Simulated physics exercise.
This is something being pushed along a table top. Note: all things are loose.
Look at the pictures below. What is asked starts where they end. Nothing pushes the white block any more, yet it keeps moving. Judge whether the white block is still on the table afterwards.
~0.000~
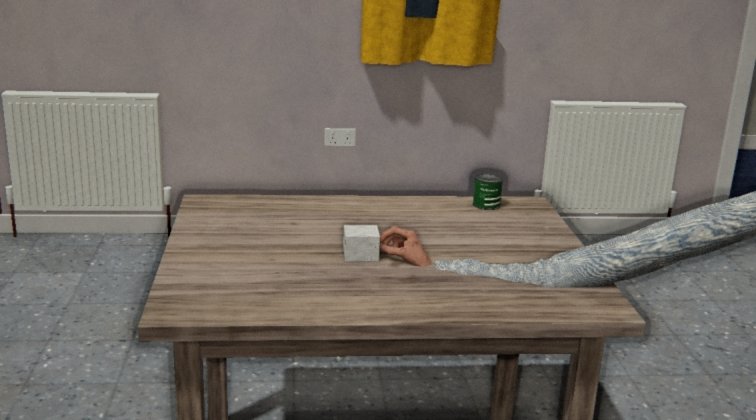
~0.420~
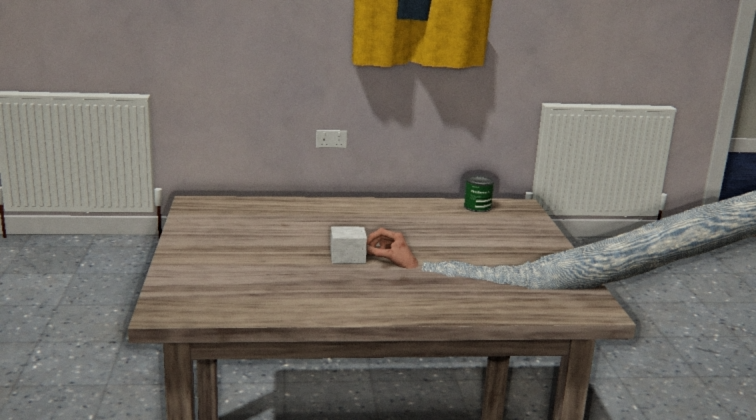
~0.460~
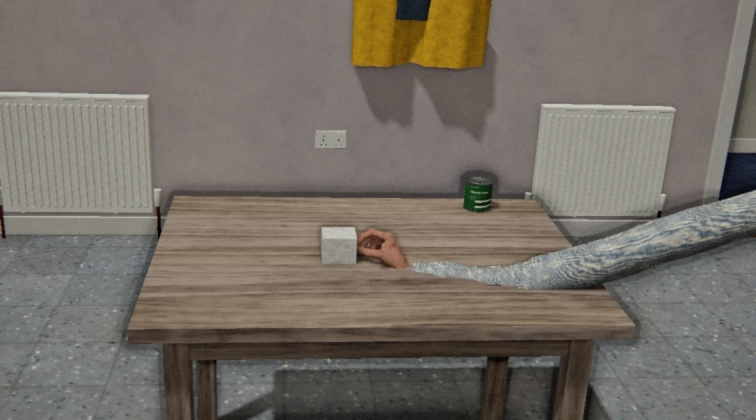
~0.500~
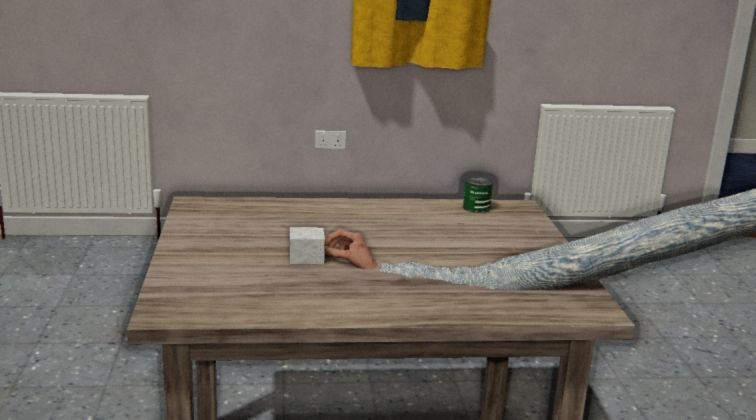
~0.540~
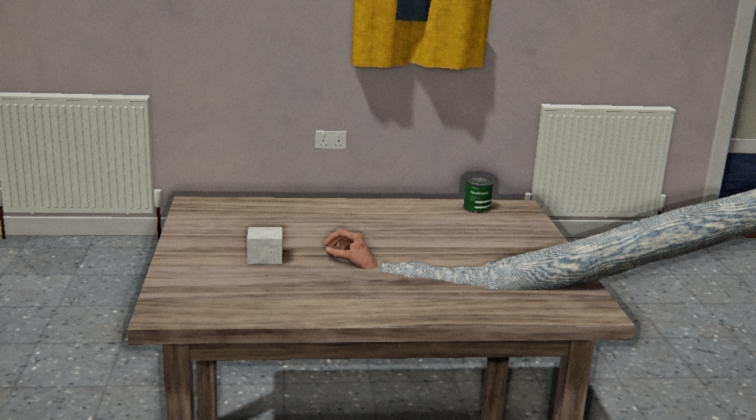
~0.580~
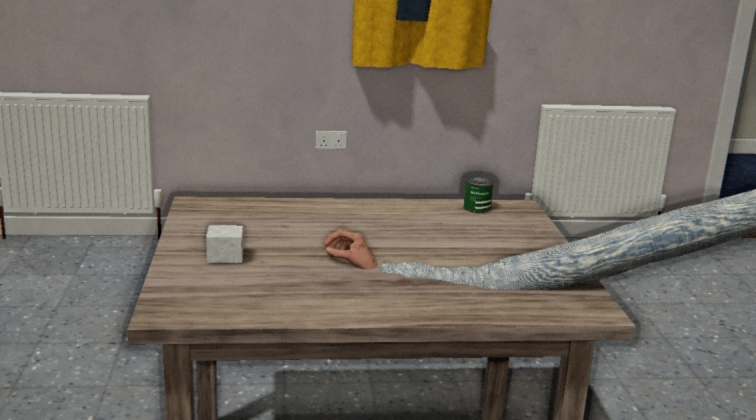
Gone from the top.
After 0.78 s, white block now off the table.
After 0.98 s, things are still on the move.
After 1.18 s, as before.
In the end (1.3 s), off the table, white block.
